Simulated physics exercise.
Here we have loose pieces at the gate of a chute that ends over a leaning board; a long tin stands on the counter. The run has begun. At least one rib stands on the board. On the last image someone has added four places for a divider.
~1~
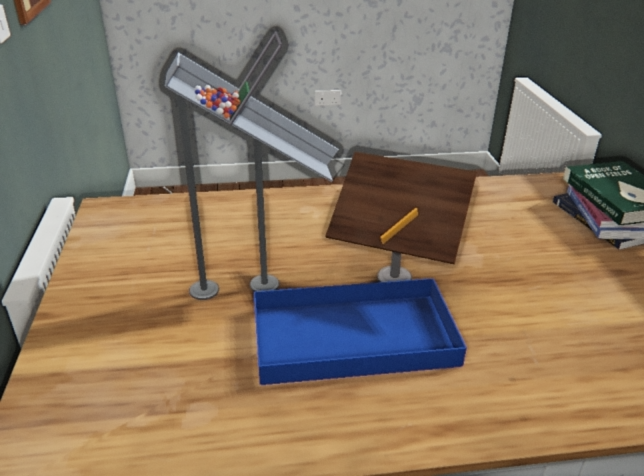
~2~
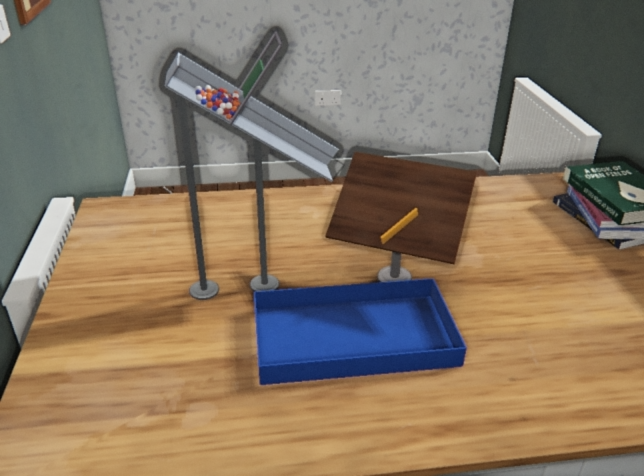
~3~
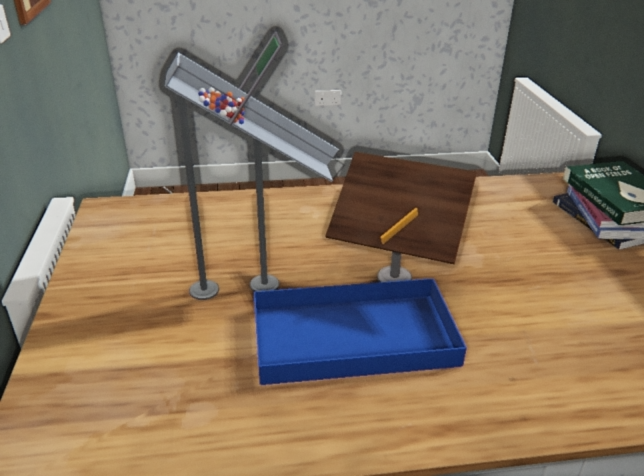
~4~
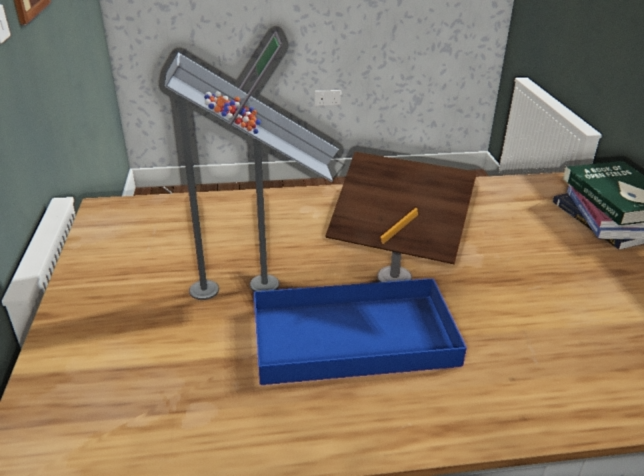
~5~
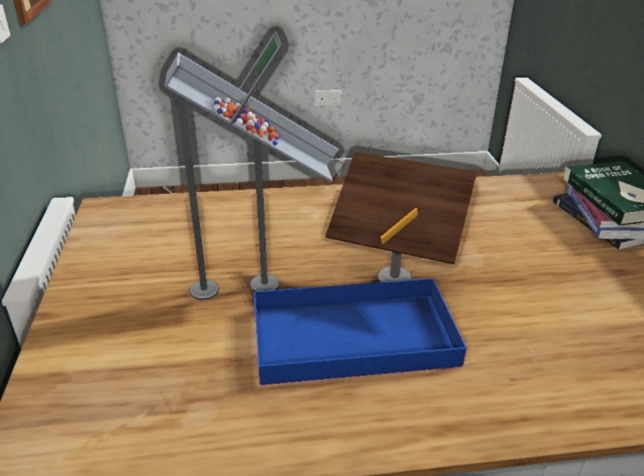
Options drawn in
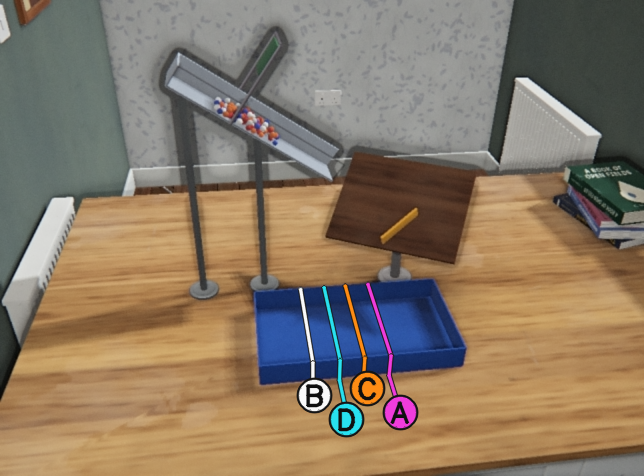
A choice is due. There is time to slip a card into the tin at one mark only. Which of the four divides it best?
I would pick line C.
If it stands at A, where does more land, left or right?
Left.
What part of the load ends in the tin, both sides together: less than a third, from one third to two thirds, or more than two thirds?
It is more than two thirds.
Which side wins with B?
More lands on the right.
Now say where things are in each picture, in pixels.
The first picture shows load behind the gate near (219, 101), round plastic beads; lip of the chute near (329, 173), sloping gently.
The second picture shows middle of the board near (401, 204), tilted fairly steeply; middle of its low edge near (388, 249); of its high edge near (414, 161).
The third picture shows front corners of the tin near (259, 366) and (466, 348), empty; front of the load near (241, 119).
The fourth picture shows middle of the load near (235, 110); its front near (258, 122), close to a quarter of the way to the lip; rib from (417, 208) to (381, 238).
The fifth picture shows middle of the load near (243, 119); its front near (277, 137), close to half of the way to the lip.
On the marked copy, line A crosses the front rim at (390, 354); line B crosses the front rim at (312, 361); line C crosses the front rim at (364, 357); line D crosses the front rim at (339, 359).
Choosing A, of what is caught, the bulk on the left of the divider, a small share on the right.
Choosing B, of what is caught, only a few on the left of the divider, all but a few on the right.
Choosing C, of what is caught, close to a third on the left of the divider, close to two thirds on the right.
Choosing D, of what is caught, only a few on the left of the divider, all but a few on the right.
